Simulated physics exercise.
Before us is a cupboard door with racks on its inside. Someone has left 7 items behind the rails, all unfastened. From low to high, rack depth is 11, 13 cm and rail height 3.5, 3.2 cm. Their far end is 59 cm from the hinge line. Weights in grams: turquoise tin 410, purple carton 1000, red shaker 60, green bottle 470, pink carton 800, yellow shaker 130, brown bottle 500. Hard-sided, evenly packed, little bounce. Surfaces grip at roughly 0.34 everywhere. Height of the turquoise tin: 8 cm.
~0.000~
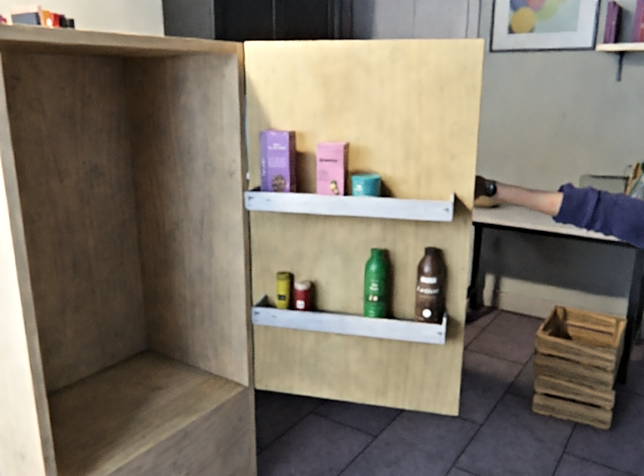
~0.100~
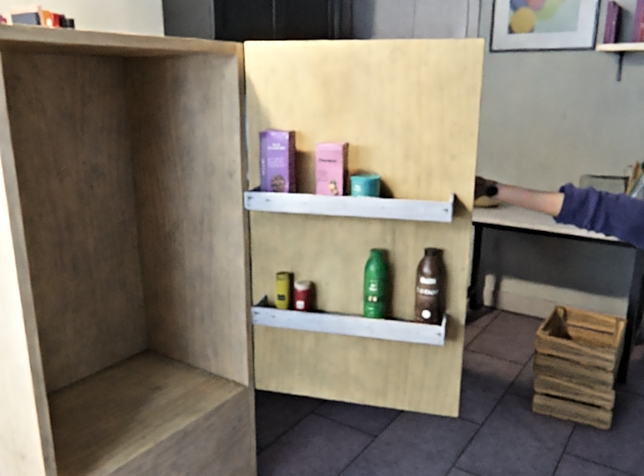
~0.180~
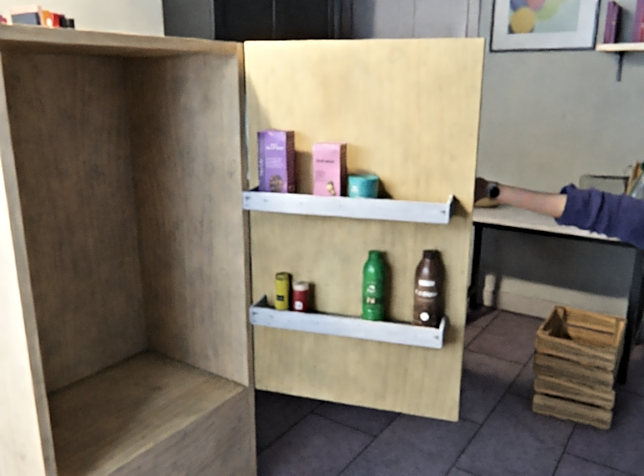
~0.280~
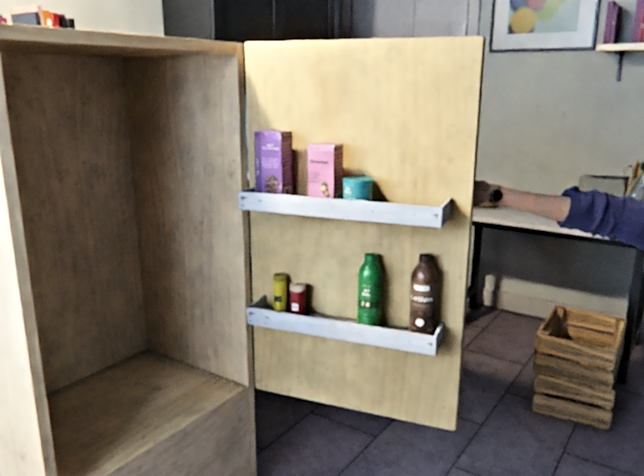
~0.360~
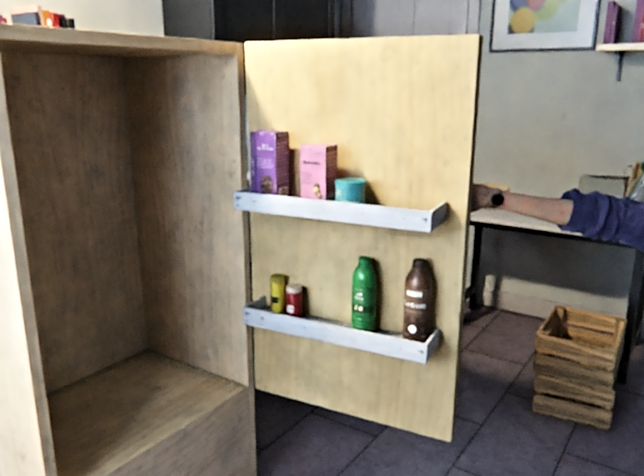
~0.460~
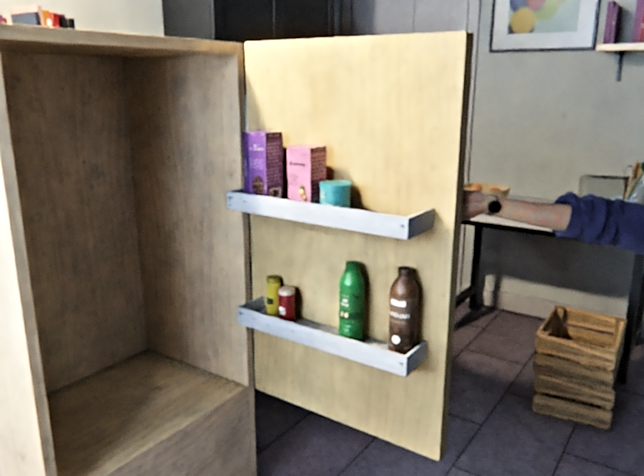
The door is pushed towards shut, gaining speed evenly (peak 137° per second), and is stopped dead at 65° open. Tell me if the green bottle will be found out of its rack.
The green bottle falls out.
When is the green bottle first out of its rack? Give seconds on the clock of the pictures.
Near 0.8 s.
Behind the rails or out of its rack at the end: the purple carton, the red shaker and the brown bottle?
The purple carton is still behind the rails; the red shaker is still behind the rails; the brown bottle ends out of its rack.
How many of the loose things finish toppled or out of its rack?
That comes to 2.
After 0.86 s, door at 65°; green bottle and brown bottle now out of its rack; red shaker moved 2 cm.
After 1.26 s, door at 65°; red shaker moved 2 cm.
In the end (1.7 s), out of its rack, green bottle and brown bottle; the other 5 under 5 cm from the start.
